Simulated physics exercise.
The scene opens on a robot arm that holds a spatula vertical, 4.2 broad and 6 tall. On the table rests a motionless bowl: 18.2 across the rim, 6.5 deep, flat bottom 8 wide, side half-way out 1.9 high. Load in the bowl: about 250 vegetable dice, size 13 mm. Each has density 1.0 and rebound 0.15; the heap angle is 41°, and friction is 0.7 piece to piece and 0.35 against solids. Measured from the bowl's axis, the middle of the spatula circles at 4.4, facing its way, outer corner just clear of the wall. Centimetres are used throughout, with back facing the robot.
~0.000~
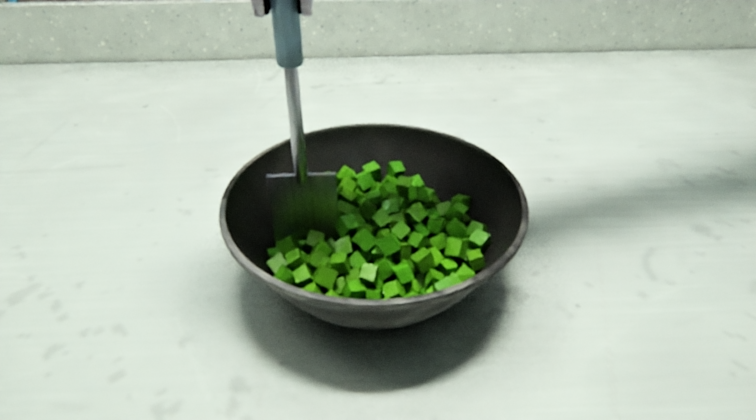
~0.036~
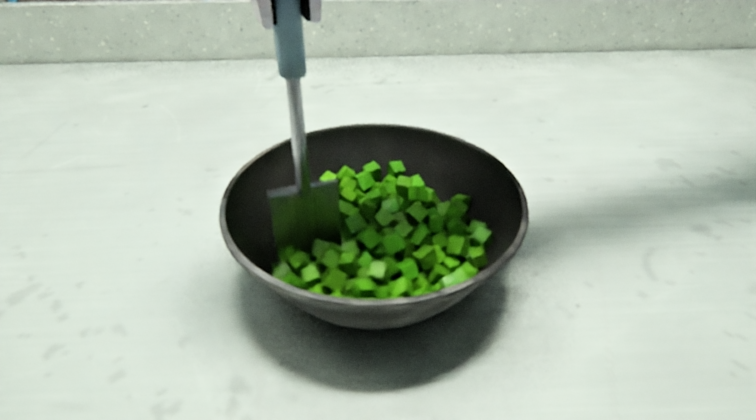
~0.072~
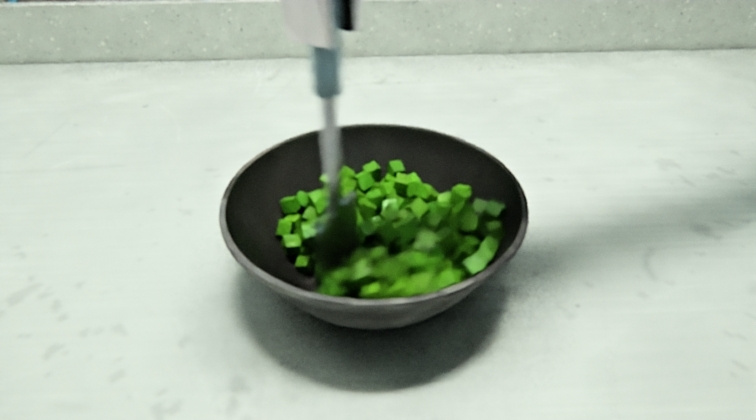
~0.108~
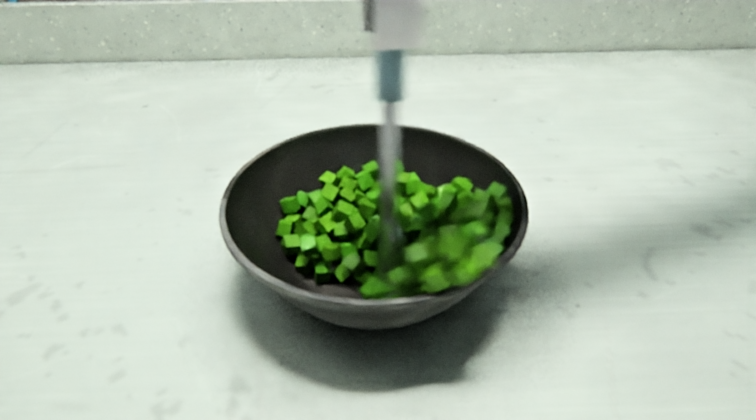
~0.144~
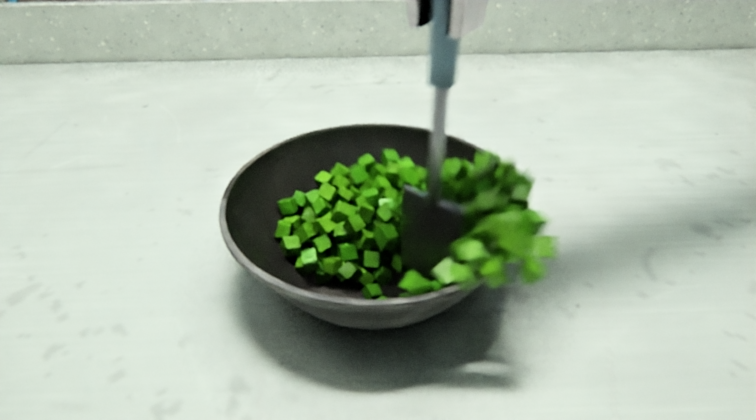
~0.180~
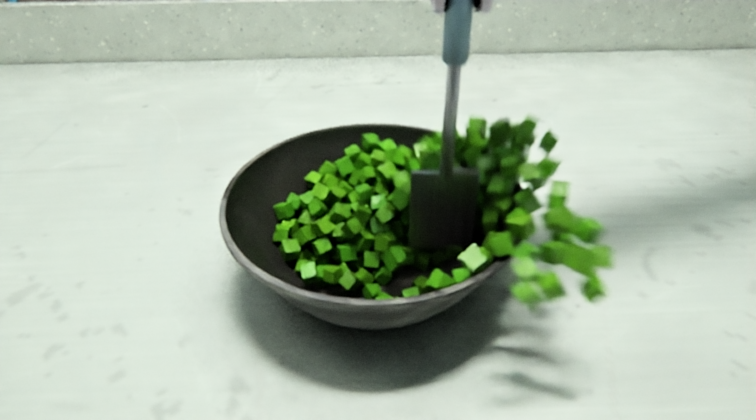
A robot arm swept an upright spatula from left to right through green vegetable cubes in a dark bowl, pushing them up the right side until some flew out over the rim.
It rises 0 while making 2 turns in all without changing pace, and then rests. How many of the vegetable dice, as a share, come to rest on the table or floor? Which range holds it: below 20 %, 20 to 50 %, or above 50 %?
The range above 50 %.
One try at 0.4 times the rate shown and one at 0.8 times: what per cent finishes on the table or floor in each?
Around 35 percent for the first try and 60 percent for the second.
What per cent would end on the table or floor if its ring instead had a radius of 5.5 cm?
Then about 40 %.
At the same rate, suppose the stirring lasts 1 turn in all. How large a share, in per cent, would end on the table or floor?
50 %.
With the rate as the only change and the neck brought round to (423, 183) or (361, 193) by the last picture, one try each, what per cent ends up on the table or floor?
First try: About 55 %; second try: About 35 %.
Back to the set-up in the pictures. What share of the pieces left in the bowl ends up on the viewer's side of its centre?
I'd say around 60 per cent.
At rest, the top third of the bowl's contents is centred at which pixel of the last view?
Centre of top third: Approx. (322, 287).
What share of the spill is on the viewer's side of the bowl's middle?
About 50 per cent.
After 0.37 s, 26° round, highest piece 10 above the table; 137 in the bowl, 55 on the table or floor, 62 in flight or on the tool.
After 0.55 s, 234° round, highest piece 8 above the table; 146 on the table or floor, 86 in the bowl, 22 in flight or on the tool.
After 0.85 s, 0° round, highest piece 4 above the table; 183 on the table or floor, 70 in the bowl, 1 in flight or on the tool.
After 1.55 s, 0° round, highest piece 4 above the table; 184 on the table or floor, 70 in the bowl.
In the end, 184 on the table or floor, 70 in the bowl. That is 72 % on the table or floor.
